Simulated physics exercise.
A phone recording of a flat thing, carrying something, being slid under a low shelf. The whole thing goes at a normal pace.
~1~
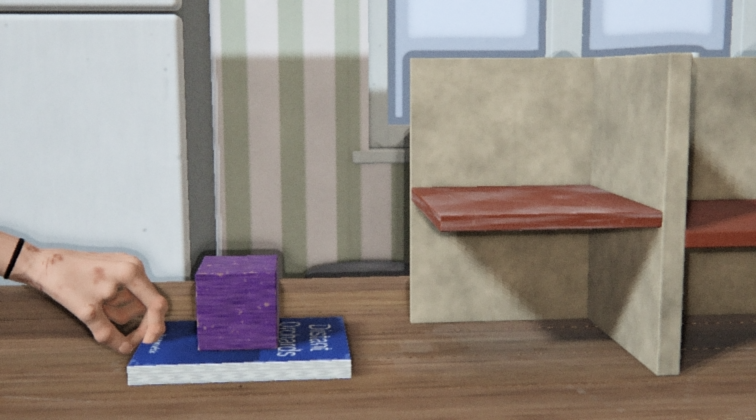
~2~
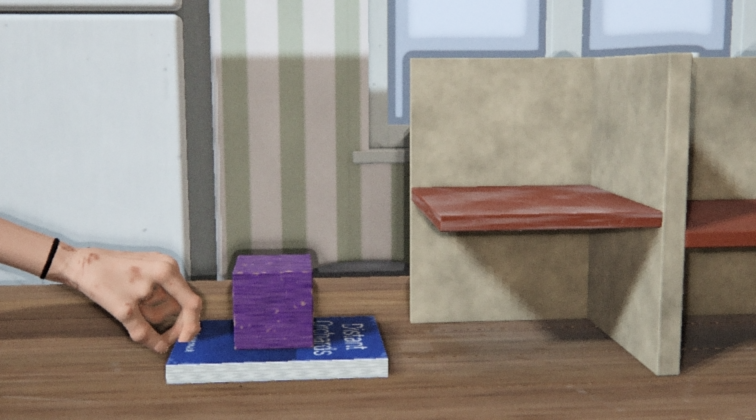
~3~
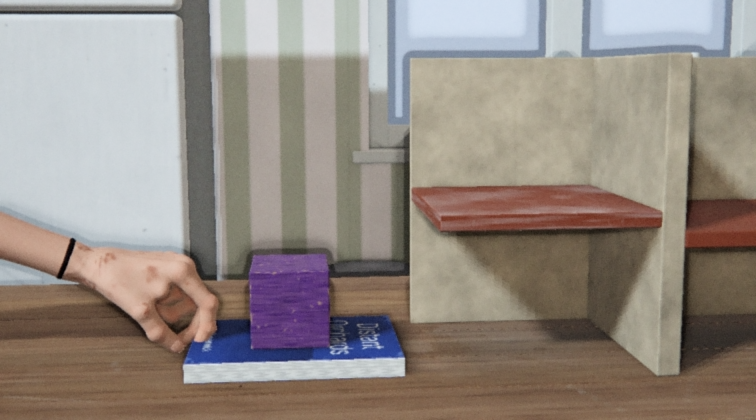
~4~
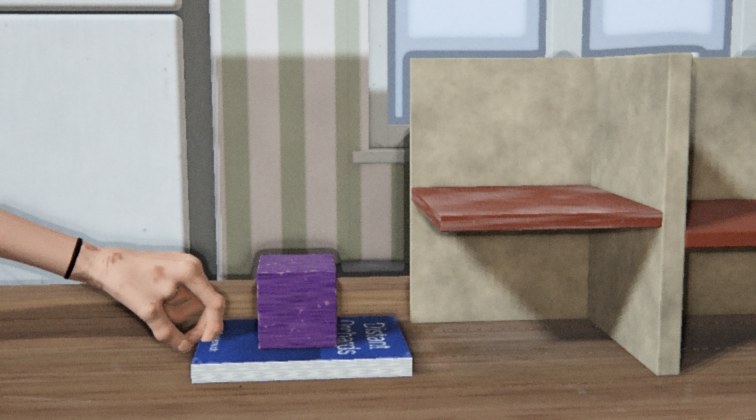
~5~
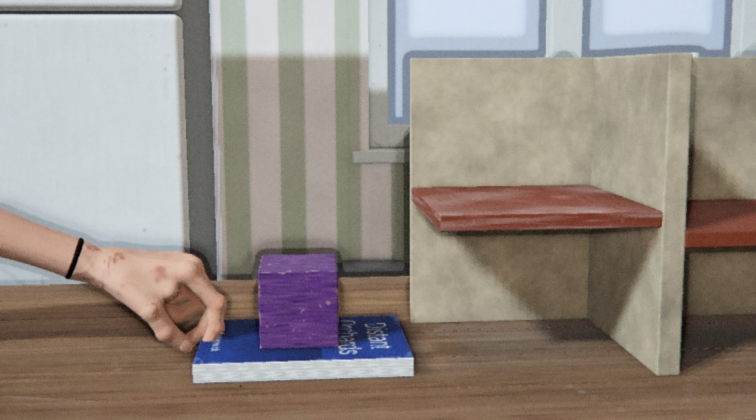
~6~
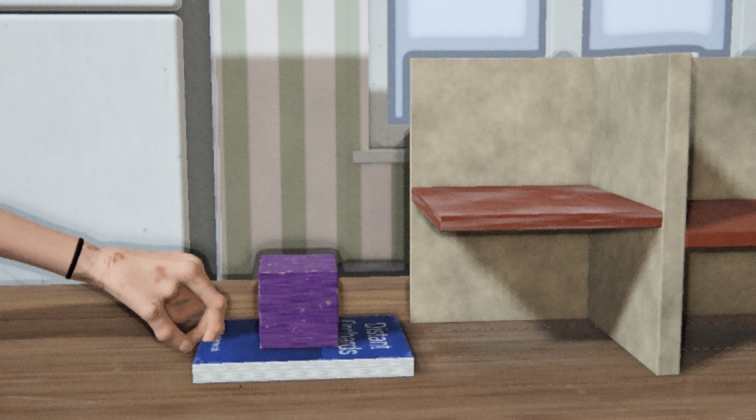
A purple block rode on top of a blue book as a hand pushed the book a short way right across a wooden surface, slowing until hand, book and block were still.
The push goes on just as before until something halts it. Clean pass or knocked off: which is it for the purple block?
The purple block makes a clean pass.
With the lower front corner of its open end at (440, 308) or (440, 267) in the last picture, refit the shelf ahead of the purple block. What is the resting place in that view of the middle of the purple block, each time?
It'd end up close to (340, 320) in the first case and close to (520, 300) in the other.
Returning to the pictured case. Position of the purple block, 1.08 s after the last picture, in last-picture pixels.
Centre: Approx (388, 298).
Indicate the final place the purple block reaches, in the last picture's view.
Its middle settles around (516, 295) in the last picture.
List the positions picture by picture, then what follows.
Hand sliding it forward; purple block (240, 301); blue book (245, 348), in the first frame.
Hand sliding it forward; purple block (274, 301); shelf (631, 202), in the second frame.
Hand sliding it forward; purple block (291, 300); blue book (295, 347), in the third frame.
Hand sliding it forward; purple block (298, 300); shelf (631, 202), in the fourth frame.
Hand sliding it forward; purple block (299, 300); blue book (304, 347), in the fifth frame.
Hand sliding it forward; purple block (299, 300); shelf (631, 202), in the sixth frame.
Then, 1.08 s after the last picture, purple block riding along near (388, 299).
At rest, the purple block clears the shelf, near (516, 296).
